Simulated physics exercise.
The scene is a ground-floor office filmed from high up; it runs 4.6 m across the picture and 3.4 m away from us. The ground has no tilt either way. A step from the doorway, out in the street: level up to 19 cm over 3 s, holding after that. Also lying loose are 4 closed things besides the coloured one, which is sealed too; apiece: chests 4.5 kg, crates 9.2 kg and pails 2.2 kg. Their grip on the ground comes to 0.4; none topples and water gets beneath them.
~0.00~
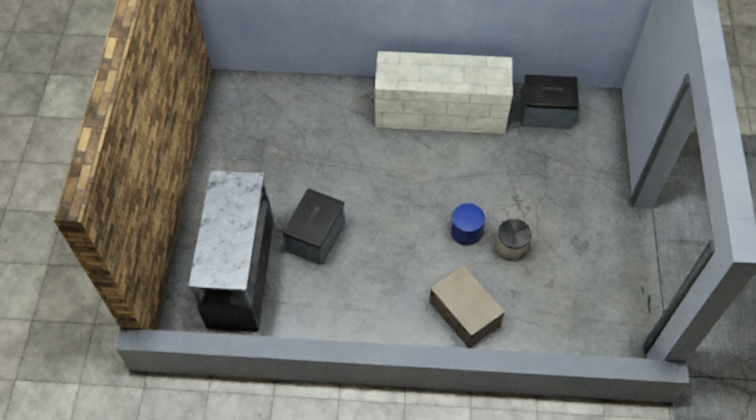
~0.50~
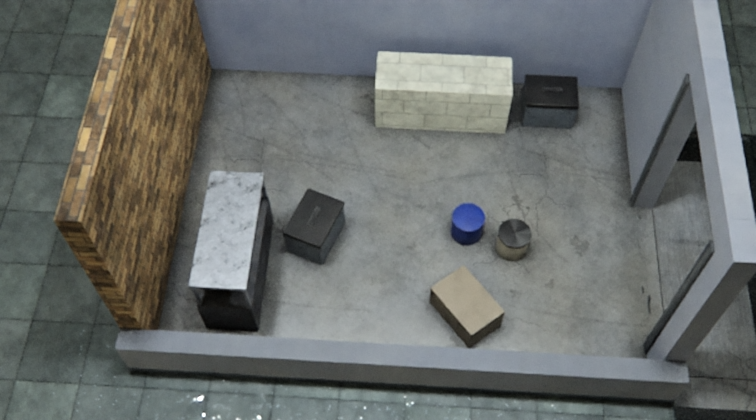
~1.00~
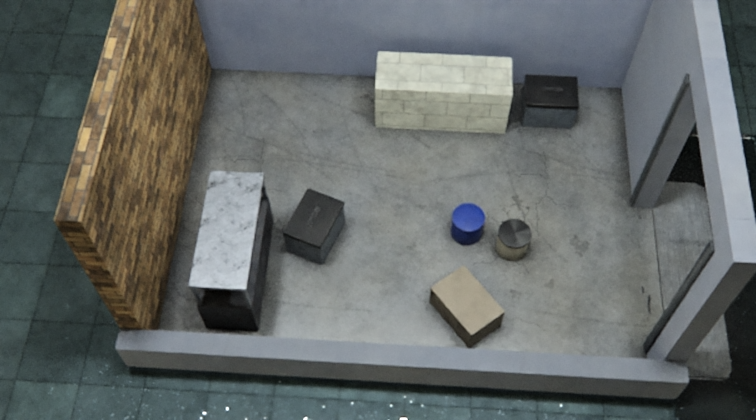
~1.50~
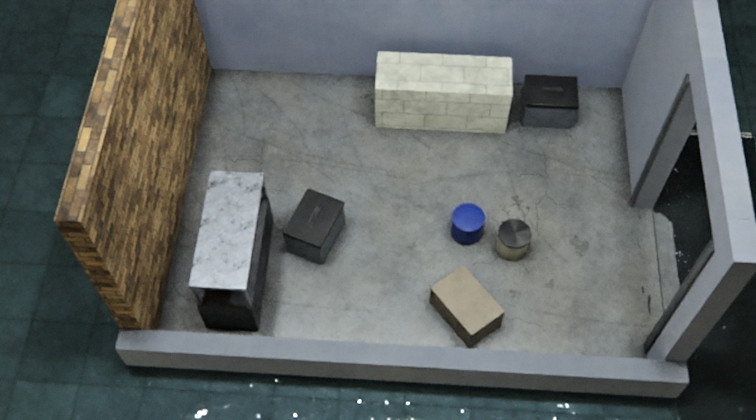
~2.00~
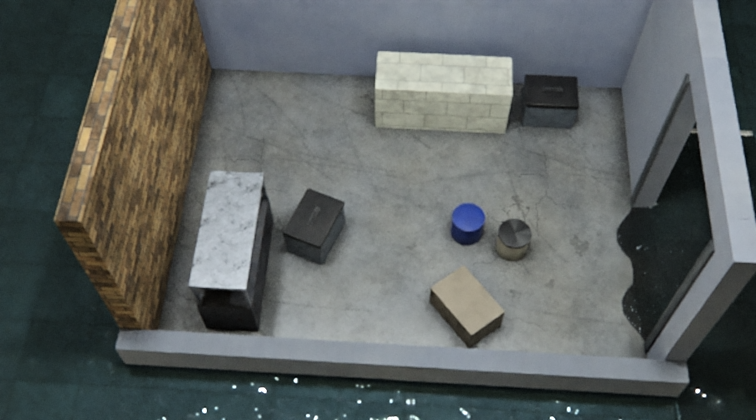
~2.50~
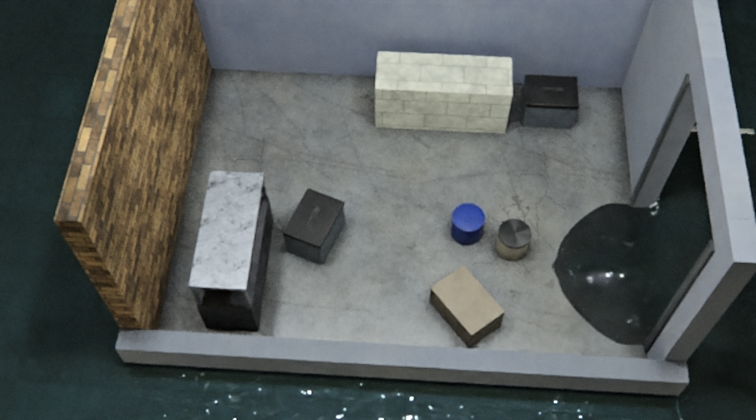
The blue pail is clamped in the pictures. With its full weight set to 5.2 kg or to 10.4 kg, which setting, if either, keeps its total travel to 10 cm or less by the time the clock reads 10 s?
Neither ballast works.
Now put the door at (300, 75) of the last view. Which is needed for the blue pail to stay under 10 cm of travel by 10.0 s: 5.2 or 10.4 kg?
Short version: Only the heavy mass succeeds.
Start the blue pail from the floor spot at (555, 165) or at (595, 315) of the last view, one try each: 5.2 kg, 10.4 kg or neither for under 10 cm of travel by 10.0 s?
For the first start the lighter one suffices; for the second neither one suffices.
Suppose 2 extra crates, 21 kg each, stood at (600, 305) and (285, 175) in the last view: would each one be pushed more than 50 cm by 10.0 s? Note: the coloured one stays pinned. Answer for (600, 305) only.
That one is beyond the limit.
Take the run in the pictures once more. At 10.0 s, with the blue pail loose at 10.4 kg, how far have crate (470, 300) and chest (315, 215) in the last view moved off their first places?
They've ended up 150 cm and 80 cm away, in that order.
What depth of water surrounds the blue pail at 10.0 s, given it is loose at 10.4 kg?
Something like 10 centimetres.
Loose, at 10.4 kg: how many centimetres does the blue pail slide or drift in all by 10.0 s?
It covers some 30 cm altogether.
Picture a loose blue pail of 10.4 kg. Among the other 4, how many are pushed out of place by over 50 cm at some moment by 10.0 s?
3.
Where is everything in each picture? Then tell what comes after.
The blue pail at (469, 217), on the bottom; 0.0 m2 under water; 0 of 5 have shifted, in the first picture.
The blue pail at (469, 217) rests on the ground; water covers 0.0 m2; 0 of 5 have shifted, in the second picture.
The blue pail at (469, 217), on the bottom; 0.0 m2 under water; 0 of 5 have shifted, in the third picture.
The blue pail at (469, 217), on the bottom; water covers 0.0 m2; 0 of 5 have shifted, in the fourth picture.
The blue pail at (469, 217) rests on the ground; 0.1 m2 under water; 0 of 5 have shifted, in the fifth picture.
The blue pail at (469, 217), on the bottom; 0.9 m2 under water; 0 of 5 have shifted, in the sixth picture.
After 3.5 s the blue pail would be 2 cm from its start with 5.2 kg and 0 cm from its start with 10.4 kg; 2 cm of water round it then.
After 4.5 s the blue pail would be 52 cm from its start with 5.2 kg and 14 cm from its start with 10.4 kg; 5 cm of water round it then.
After 7.0 s the blue pail would be 168 cm from its start with 5.2 kg and 35 cm from its start with 10.4 kg; 5 cm of water round it then.
After 10.0 s the blue pail would be 270 cm from its start with 5.2 kg and 35 cm from its start with 10.4 kg; 10 cm of water round it then.
